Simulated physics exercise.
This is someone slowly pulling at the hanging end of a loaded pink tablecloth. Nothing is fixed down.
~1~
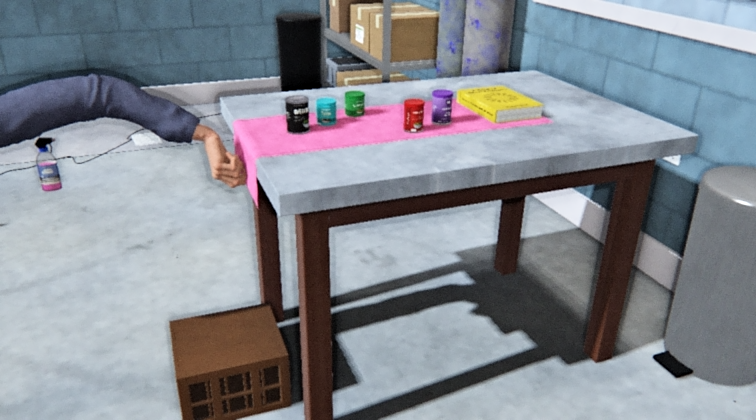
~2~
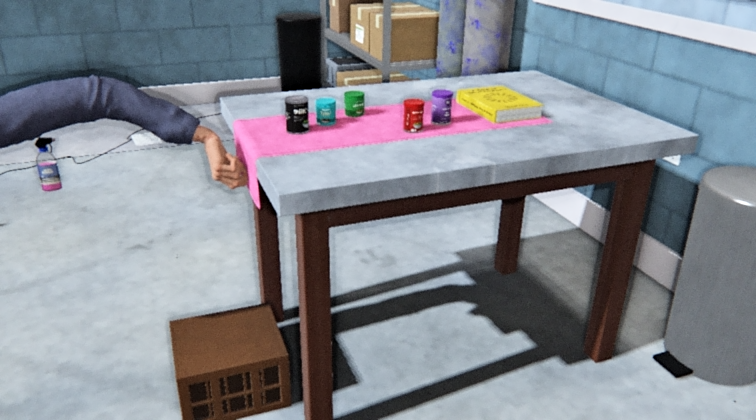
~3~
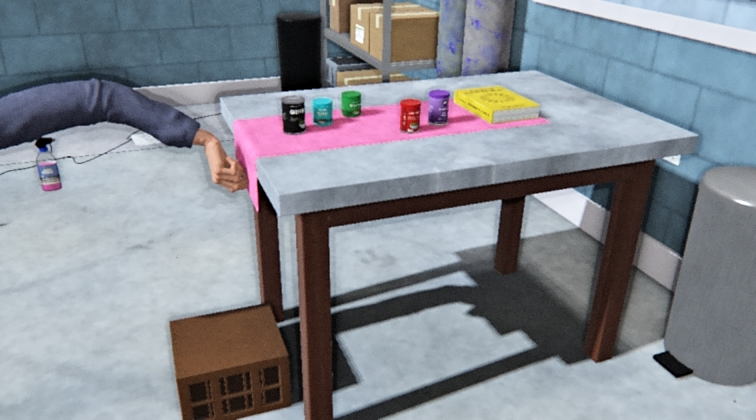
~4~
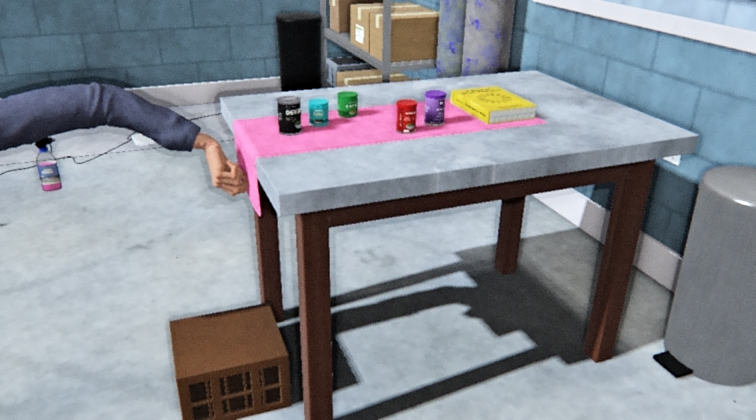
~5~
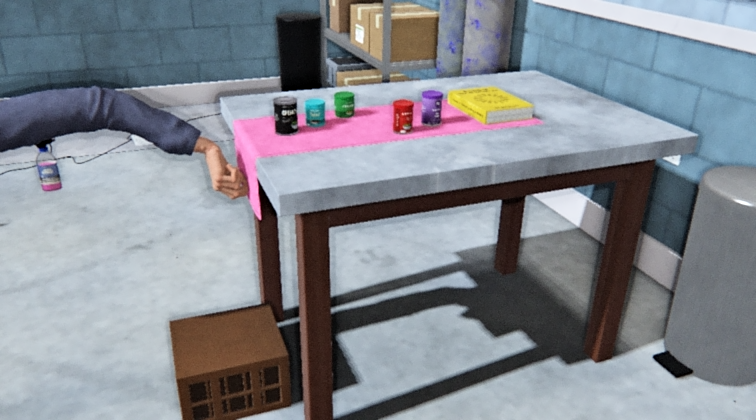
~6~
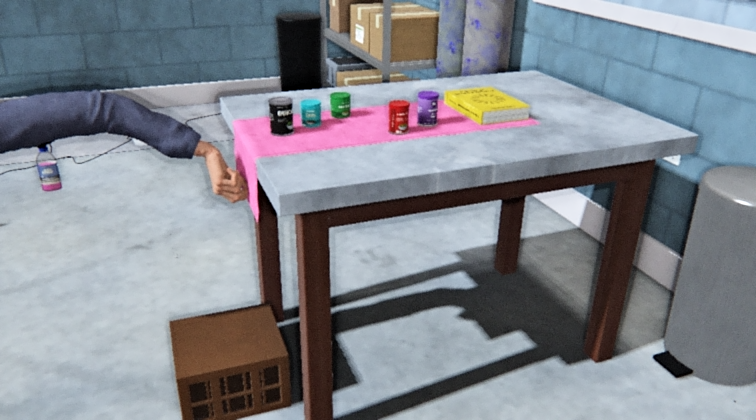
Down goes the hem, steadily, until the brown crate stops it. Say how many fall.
It carries off four.
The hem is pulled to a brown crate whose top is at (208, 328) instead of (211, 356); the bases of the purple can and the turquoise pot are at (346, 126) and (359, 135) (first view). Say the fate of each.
The purple can falls; the turquoise pot goes over.
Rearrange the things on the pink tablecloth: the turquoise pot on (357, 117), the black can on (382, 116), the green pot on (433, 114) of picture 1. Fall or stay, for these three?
The turquoise pot falls; the black can comes down; the green pot survives.
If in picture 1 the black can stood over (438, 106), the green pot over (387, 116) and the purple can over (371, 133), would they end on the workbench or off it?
The black can survives, the green pot falls, the purple can tumbles off.
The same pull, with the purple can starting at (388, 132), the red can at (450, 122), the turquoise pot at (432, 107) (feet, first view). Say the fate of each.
The purple can tumbles off, the red can does not fall, the turquoise pot holds on.
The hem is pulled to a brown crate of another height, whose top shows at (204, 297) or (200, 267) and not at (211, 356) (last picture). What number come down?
Then 2 and 1.
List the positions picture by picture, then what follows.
The first picture shows hem (259, 209); black can (297, 99); turquoise pot (326, 100); green pot (355, 93); red can (414, 101); purple can (443, 92); top of the crate (211, 355).
The second picture shows hem (260, 209); black can (297, 99).
The third picture shows hem (258, 213); turquoise pot (322, 101).
The fourth picture shows hem (261, 217); green pot (348, 94); top of the crate (211, 355).
The fifth picture shows hem (261, 220); red can (404, 102).
The sixth picture shows hem (258, 225); black can (281, 100); turquoise pot (311, 102); green pot (340, 94); red can (399, 103); purple can (428, 93).
Soon after, hem near (250, 253); black can gone.
Then, hem near (252, 301); black can, turquoise pot and green pot gone.
At rest, hem on the crate; black can, turquoise pot, green pot and red can gone. The answer is four.
